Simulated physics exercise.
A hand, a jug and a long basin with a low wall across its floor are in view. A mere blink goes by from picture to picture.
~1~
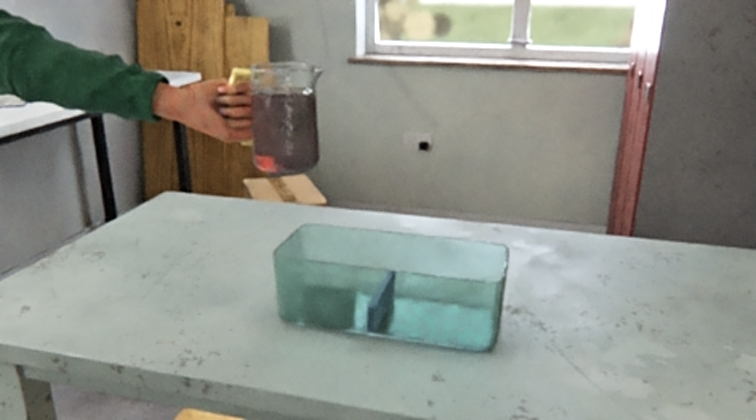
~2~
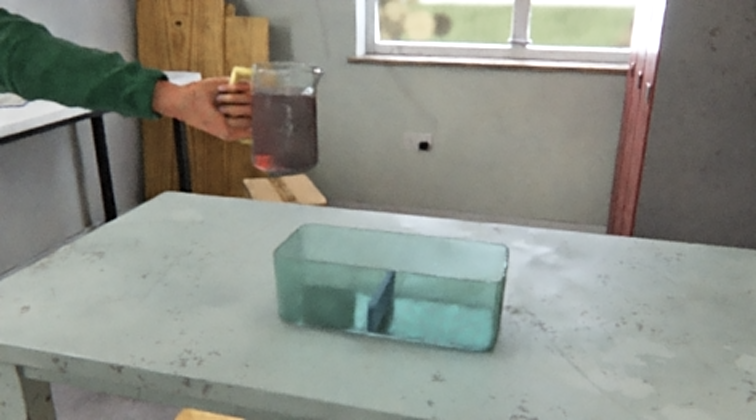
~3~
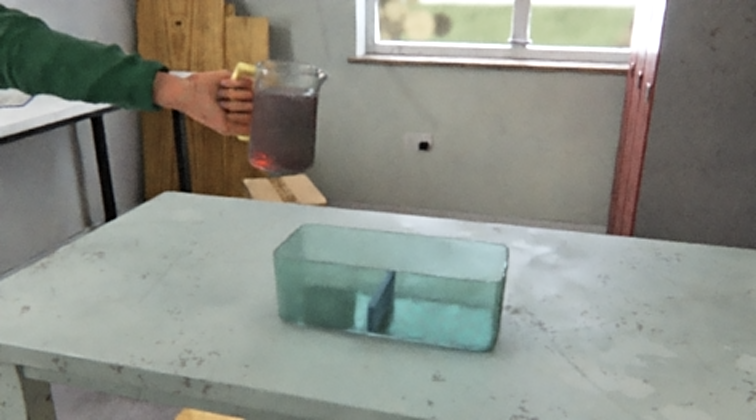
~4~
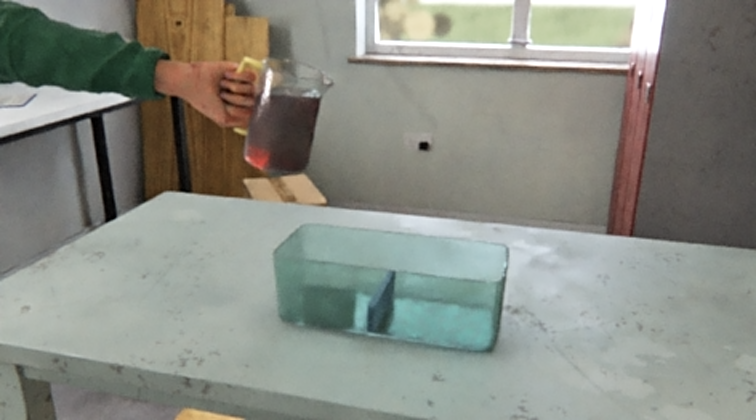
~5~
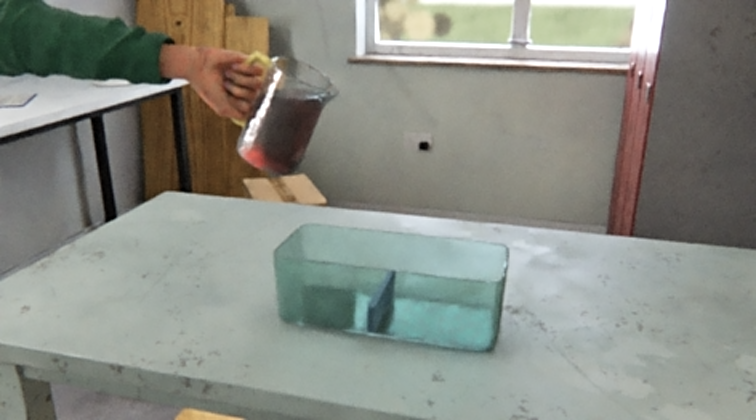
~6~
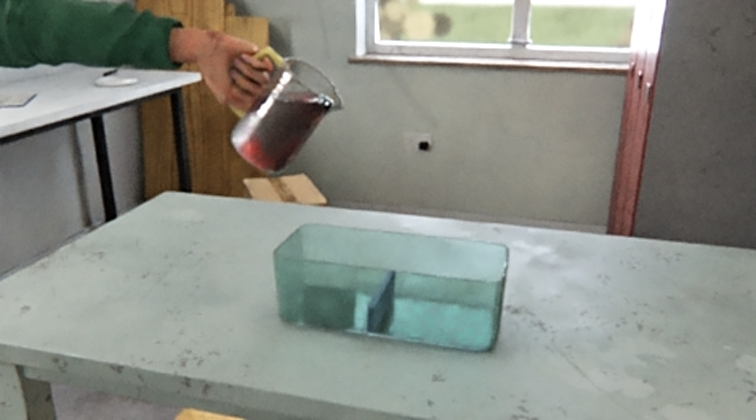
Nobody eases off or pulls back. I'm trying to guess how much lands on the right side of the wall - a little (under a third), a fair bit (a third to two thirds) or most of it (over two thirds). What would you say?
I would say most of it, over two thirds.
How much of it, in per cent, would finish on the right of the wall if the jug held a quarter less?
It should come out close to 75 per cent.
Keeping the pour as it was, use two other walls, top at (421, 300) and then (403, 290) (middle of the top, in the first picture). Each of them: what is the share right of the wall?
Roughly 10 % and then 15 %.
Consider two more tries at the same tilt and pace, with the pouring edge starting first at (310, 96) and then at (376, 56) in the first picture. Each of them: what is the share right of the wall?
It comes to 20 % the first time and 85 % the second.
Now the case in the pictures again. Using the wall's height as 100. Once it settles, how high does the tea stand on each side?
Left 10 per cent, right 60.
A moment on, the jug is tipped on its side and 77 per cent is still to pour, 0 is left of the wall and 3 right of it.
Next, the jug is tipped right over and 33 per cent is still to pour, 4 is left of the wall and 34 right of it.
Then the jug is tipped right over and 10 per cent is still to pour, 5 is left of the wall and 73 right of it.
Later the jug is tipped right over and 2 per cent is still to pour, 11 is left of the wall and 83 right of it.
In the end 17 per cent lies left of the wall, 82 right of it and 2 outside.
